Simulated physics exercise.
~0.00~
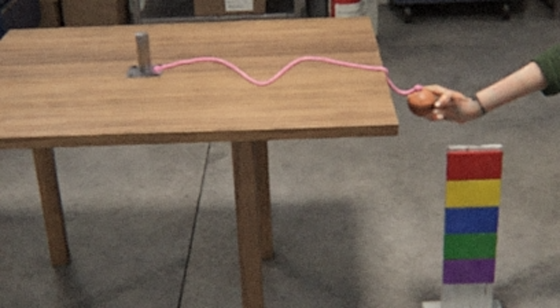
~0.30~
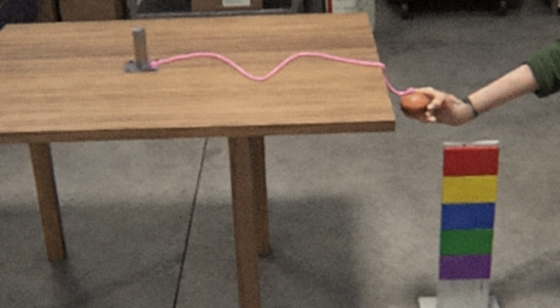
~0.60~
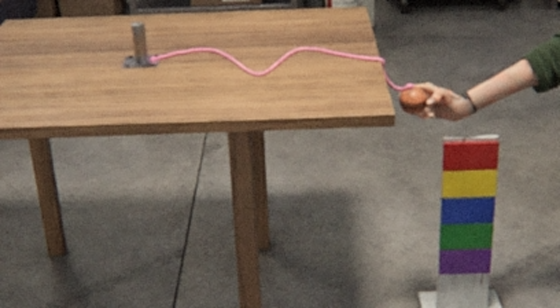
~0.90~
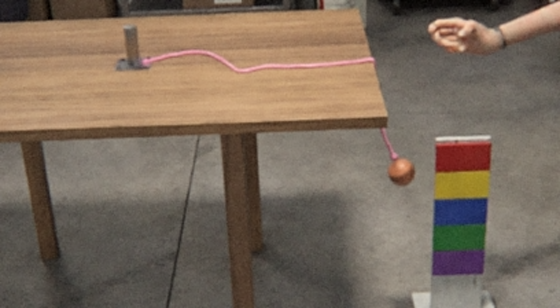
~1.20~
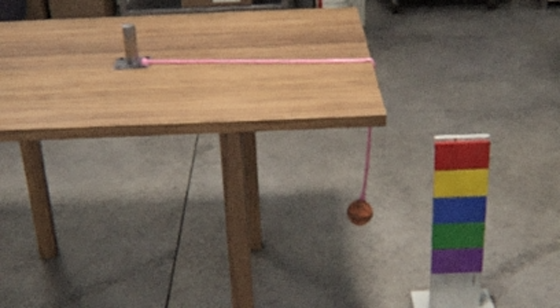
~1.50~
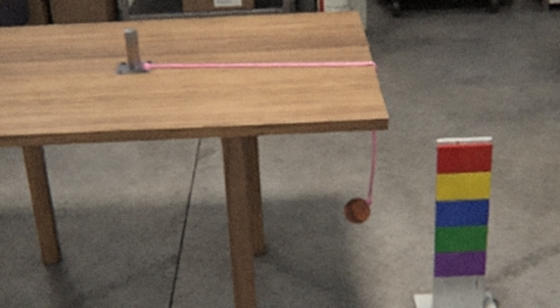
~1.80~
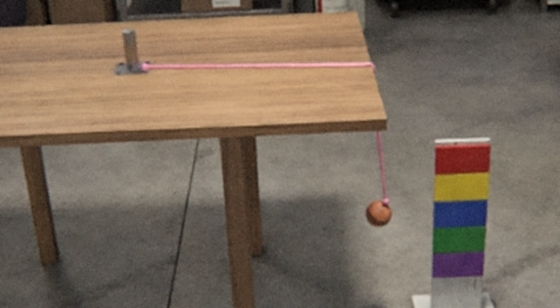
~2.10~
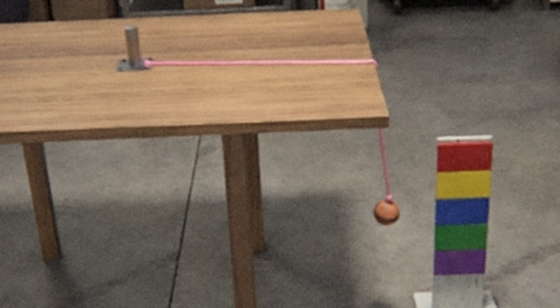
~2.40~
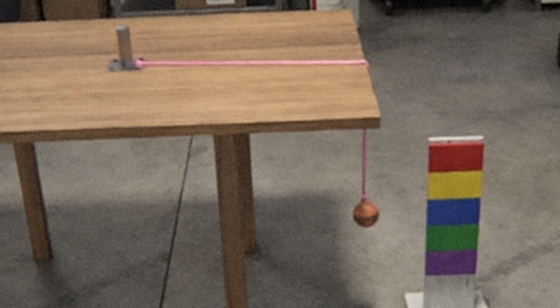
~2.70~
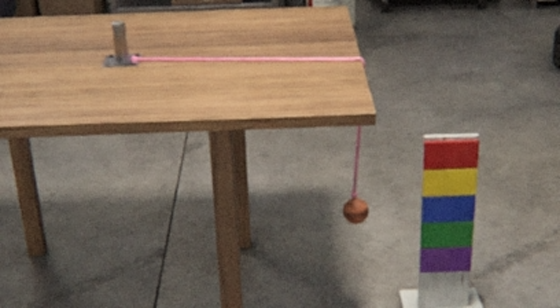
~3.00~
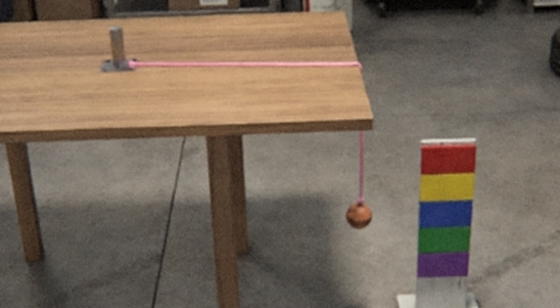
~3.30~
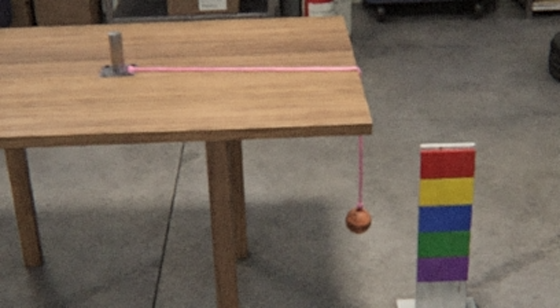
A hand reaches in from the right, holding an orange ball just past the edge of a wooden table, seen from slightly above in a slightly swaying view of a room with a grey floor. A pink cord lies in loose waves across the tabletop, running from a small metal post to the ball, and an upright board with red, yellow, blue, green and purple bands stands at right. The hand lets go and draws back, and the ball drops as the cord pulls straight. The ball swings gently left and right below the edge, then settles, hanging level with the blue band.
